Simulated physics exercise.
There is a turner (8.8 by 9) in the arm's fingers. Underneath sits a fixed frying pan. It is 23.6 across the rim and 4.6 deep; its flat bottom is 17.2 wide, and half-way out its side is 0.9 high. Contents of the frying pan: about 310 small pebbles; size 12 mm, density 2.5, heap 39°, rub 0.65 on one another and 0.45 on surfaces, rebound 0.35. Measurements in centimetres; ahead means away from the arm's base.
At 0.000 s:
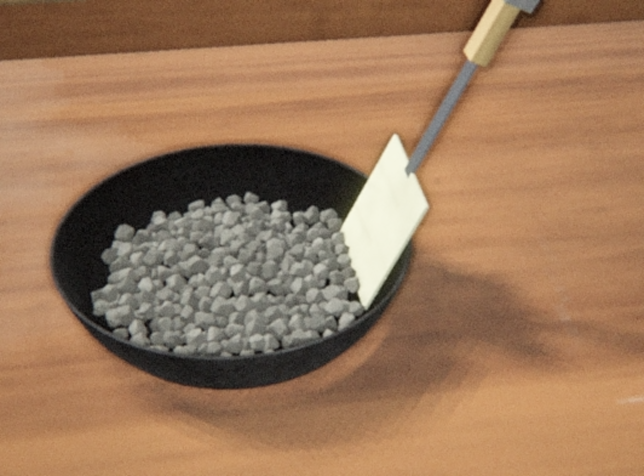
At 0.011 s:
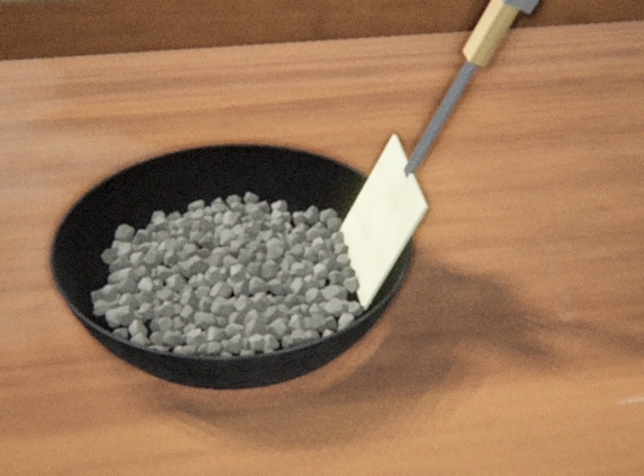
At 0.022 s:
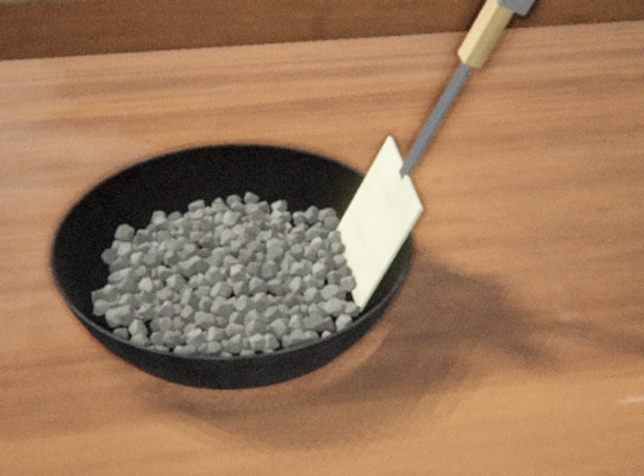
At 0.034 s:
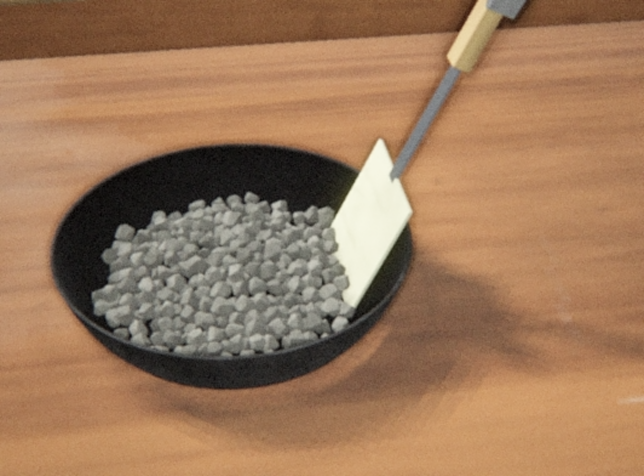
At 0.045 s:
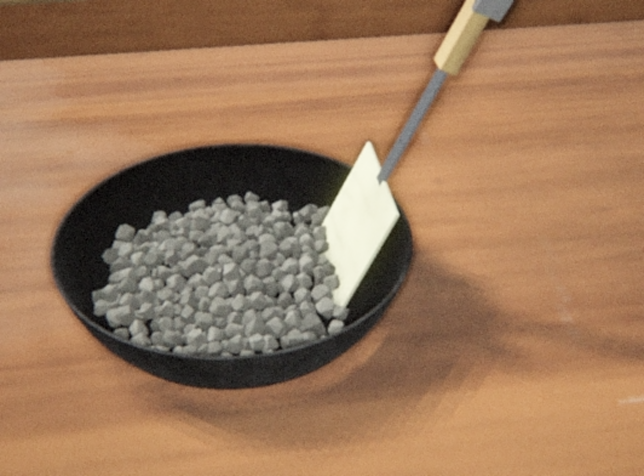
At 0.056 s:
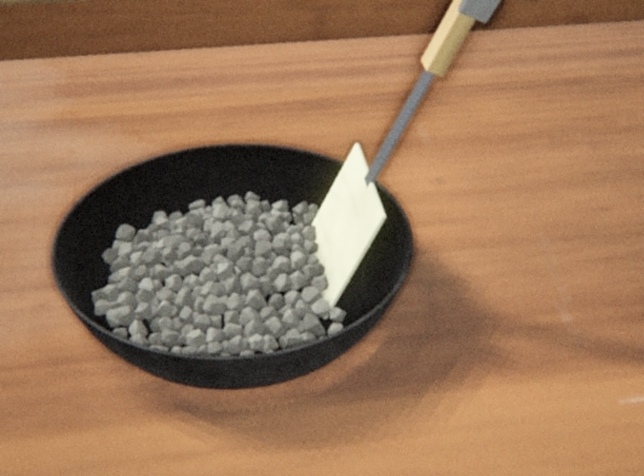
On a wooden surface, a pale, flat-bladed turner stood tilted at the right side of a black pan of small grey pebbles, then slid slowly left, pressing the nearest pebbles slightly inward.
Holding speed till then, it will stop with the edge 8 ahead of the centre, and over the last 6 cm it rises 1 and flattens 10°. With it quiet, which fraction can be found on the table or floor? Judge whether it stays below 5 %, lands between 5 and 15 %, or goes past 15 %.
It goes past 15 %.
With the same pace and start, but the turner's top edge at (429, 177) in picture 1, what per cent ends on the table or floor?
About 20 per cent.
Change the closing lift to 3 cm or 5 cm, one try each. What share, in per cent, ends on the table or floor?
You'd get some 25 per cent with the first setting and some 20 per cent with the second.
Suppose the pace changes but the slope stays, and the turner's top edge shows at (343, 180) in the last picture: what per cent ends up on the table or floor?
40 %.
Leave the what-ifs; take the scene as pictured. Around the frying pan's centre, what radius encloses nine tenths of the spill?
20 cm.
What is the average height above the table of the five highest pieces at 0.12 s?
They are near 4 cm up.
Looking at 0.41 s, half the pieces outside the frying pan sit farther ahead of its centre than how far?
About 16 cm.
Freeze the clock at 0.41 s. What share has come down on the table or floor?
15 %.
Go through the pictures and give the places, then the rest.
The first frame shows turner top edge at (411, 169), sloping 65°; upper third of the load around (231, 265), from x 100 to 355, top at y 200; 311 in the frying pan.
The second frame shows turner top edge at (410, 169), sloping 65°; upper third of the load around (231, 265), from x 100 to 355, top at y 200.
The third frame shows turner top edge at (405, 171), sloping 65°; upper third of the load around (236, 264), from x 100 to 355, top at y 200.
The fourth frame shows turner top edge at (395, 174), sloping 65°; upper third of the load around (238, 263), from x 100 to 350, top at y 200.
The fifth frame shows turner top edge at (383, 177), sloping 65°; upper third of the load around (248, 262), from x 100 to 340, top at y 200.
The sixth frame shows turner top edge at (370, 178), sloping 65°; upper third of the load around (245, 260), from x 100 to 340, top at y 200; 311 in the frying pan.
By 0.12 s, sloping 65°, highest piece 5 above the table; 311 in the frying pan.
By 0.18 s, sloping 62°, highest piece 7 above the table; 311 in the frying pan.
By 0.41 s, sloping 55°, highest piece 21 above the table; 246 in the frying pan, 53 on the table or floor, 12 on the blade or in flight.
By 1.46 s, sloping 55°, highest piece 6 above the table; 246 in the frying pan, 65 on the table or floor.
Final count, 246 in the frying pan, 65 on the table or floor. That is 21 % on the table or floor.
